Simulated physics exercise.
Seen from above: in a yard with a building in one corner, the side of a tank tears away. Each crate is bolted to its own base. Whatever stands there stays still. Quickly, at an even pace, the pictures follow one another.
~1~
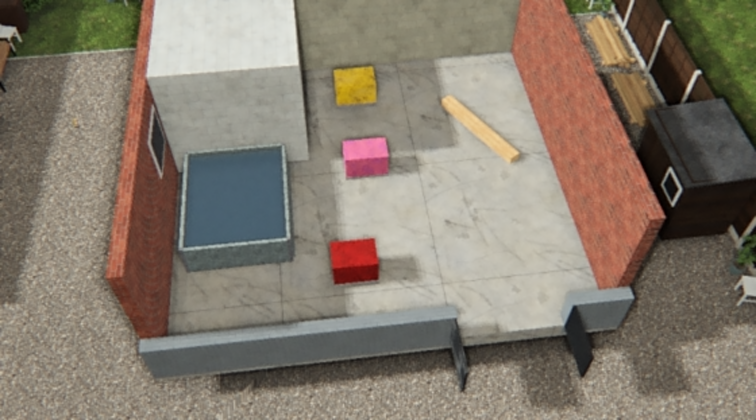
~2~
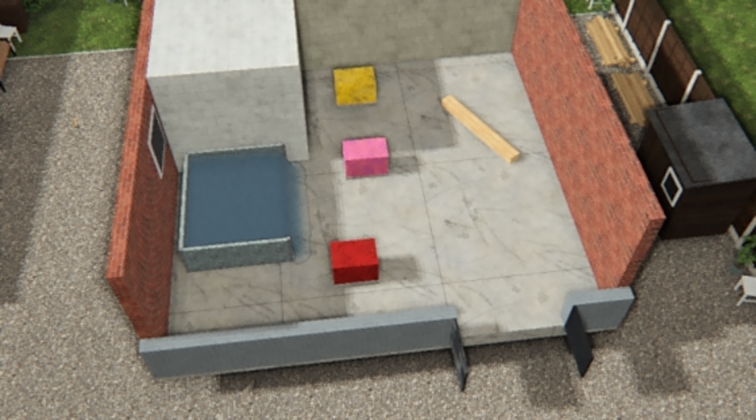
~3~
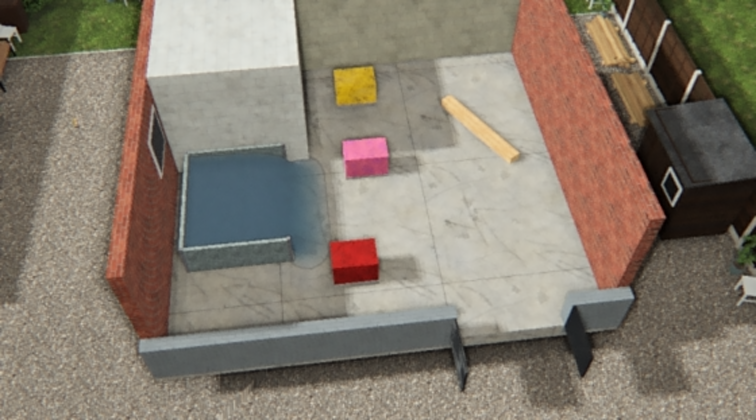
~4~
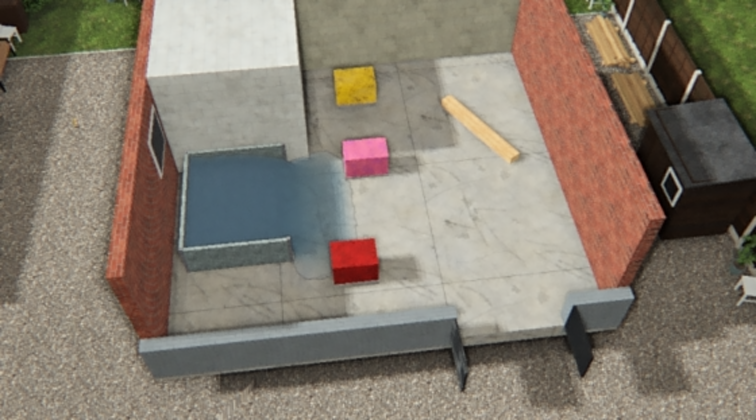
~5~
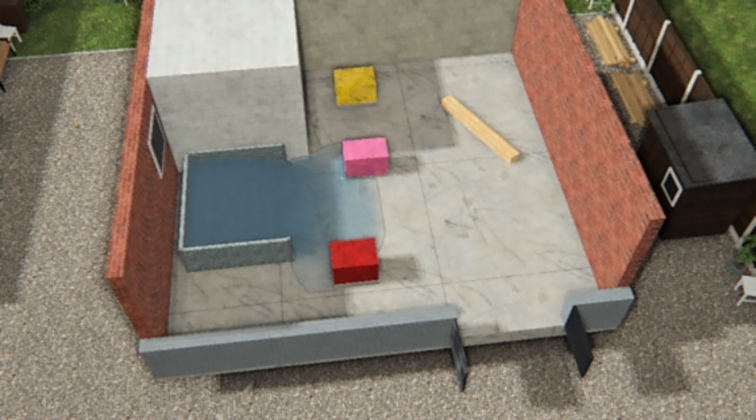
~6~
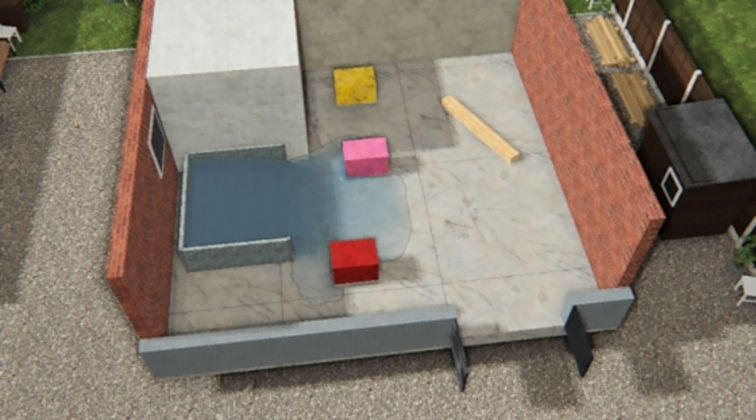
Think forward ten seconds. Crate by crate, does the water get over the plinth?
My prediction: Red crate: Not safe. Pink crate: Not safe. Yellow crate: Not safe.
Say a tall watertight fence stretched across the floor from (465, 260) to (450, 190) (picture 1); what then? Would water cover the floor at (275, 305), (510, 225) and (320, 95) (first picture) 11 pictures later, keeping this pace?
Outcome by spot, in order - unwatered, unwatered, watered.
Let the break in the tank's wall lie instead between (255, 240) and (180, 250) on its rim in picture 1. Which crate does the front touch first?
My pick is the one in red.
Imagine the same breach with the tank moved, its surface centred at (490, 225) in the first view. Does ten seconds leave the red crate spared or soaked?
Looking at red: It is never reached.
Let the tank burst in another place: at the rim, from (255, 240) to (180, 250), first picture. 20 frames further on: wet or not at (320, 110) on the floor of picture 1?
Pretty sure it's left alone at that location.
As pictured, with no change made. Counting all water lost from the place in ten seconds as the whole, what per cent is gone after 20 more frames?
Near 5 in a hundred.
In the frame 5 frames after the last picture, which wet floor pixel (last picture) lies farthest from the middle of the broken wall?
My best guess is about (520, 191).
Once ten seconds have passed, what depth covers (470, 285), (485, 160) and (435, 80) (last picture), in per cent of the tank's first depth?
Respectively near 6, 6 and 10 per cent.
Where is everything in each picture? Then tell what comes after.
In the first frame, still water in the tank at (236, 196).
In the second frame, water pours out at (287, 204) and has run to (290, 164).
In the third frame, the front is at (309, 160), out from the gap at (287, 206).
In the fourth frame, water pours out at (287, 207) and has run to (332, 271).
In the fifth frame, water pours out at (287, 207) and has run to (342, 147).
In the sixth frame, water pours out at (287, 207) and has run to (401, 248).
A moment on, water covers 35 % of the floor; the red crate water round its plinth, the pink crate water round its plinth, the yellow crate water round its plinth.
Next, water covers 55 % of the floor; the red crate water round its plinth, the pink crate water round its plinth, the yellow crate water round its plinth.
Then, water covers 75 % of the floor; the red crate water round its plinth, the pink crate water round its plinth, the yellow crate water round its plinth.
Later, water covers 90 % of the floor; the red crate water round its plinth, the pink crate water round its plinth, the yellow crate water round its plinth.
In the end, water covers 100 % of the floor; the red crate was topped, the pink crate was topped, the yellow crate was topped.
